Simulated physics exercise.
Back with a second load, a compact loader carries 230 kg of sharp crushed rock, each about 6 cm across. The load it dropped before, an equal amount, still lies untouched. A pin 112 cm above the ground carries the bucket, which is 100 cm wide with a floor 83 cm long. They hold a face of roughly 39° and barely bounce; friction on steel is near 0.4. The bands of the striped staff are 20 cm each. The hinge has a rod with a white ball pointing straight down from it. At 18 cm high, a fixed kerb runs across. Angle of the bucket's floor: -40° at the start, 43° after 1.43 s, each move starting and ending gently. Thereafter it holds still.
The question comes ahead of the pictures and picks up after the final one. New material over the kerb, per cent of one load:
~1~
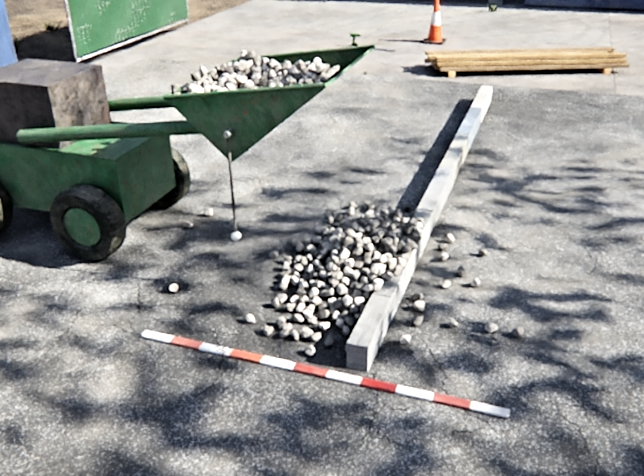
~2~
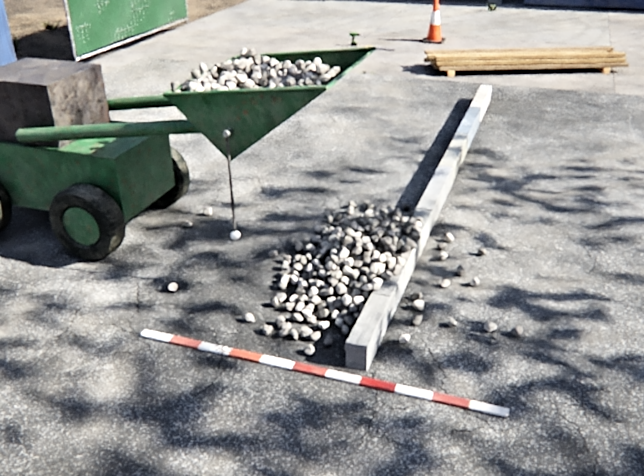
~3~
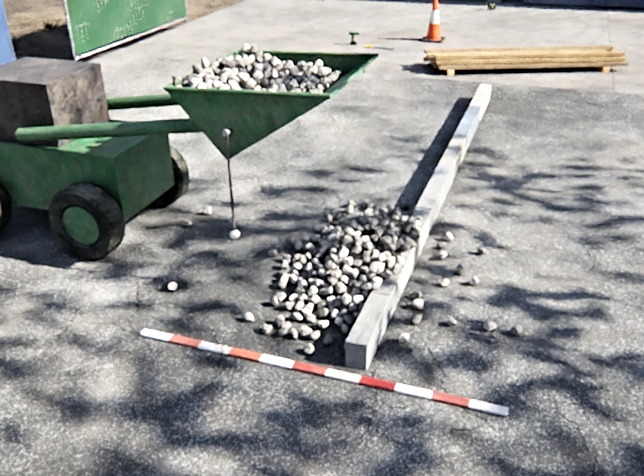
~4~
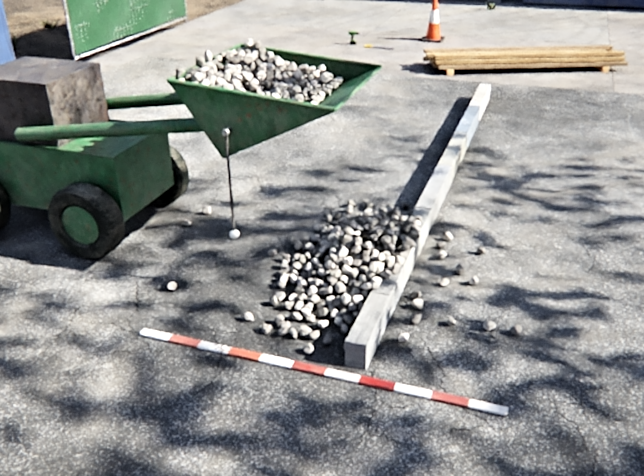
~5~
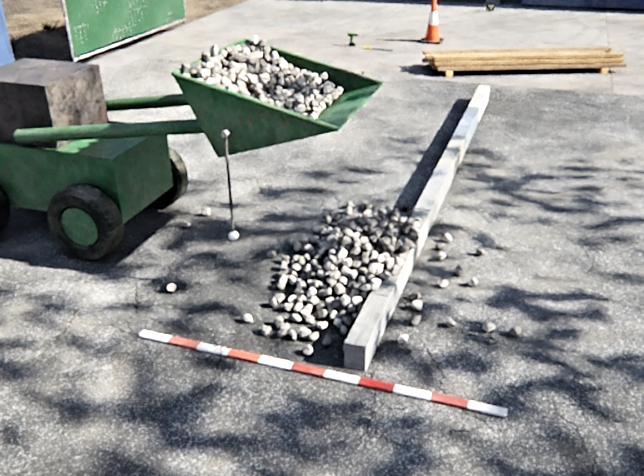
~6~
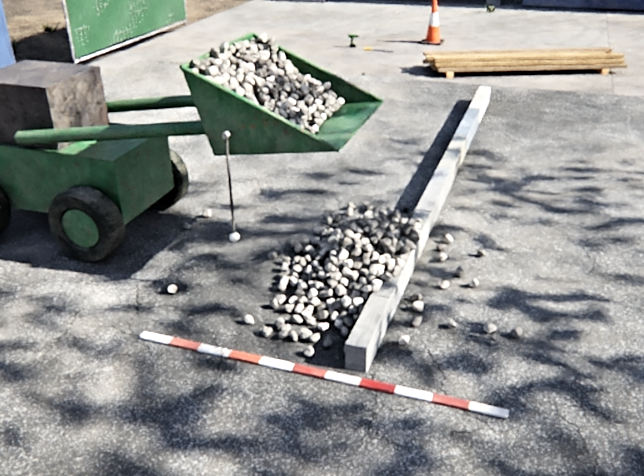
10 per cent.
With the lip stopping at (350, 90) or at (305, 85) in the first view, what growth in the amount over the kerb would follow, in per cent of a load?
Some 35 percent, and then 5 percent.
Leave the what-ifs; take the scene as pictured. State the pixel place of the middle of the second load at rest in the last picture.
(354, 249).
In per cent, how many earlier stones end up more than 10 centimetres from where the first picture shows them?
I'd put it at about 5 per cent.
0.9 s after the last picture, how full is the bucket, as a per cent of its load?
Near 55 per cent of the load is held.
Then, 0.5 s after the last picture the floor is at 30°; in per cent of one load, 100 in the bucket, 98 on this side of the kerb, 2 over the kerb; the foremost stones are at (469, 289).
Then, 0.9 s after the last picture the floor is at 43°; in per cent of one load, 53 in the bucket, 144 on this side of the kerb, 2 over the kerb; the foremost stones are at (469, 289).
Then, 1.3 s after the last picture the floor is at 43°; in per cent of one load, 6 in the bucket, 188 on this side of the kerb, 6 over the kerb; the foremost stones are at (470, 294).
Then, 3.7 s after the last picture the floor is at 43°; in per cent of one load, 0 in the bucket, 188 on this side of the kerb, 12 over the kerb; the foremost stones are at (496, 301). Net gain over the kerb, 10.
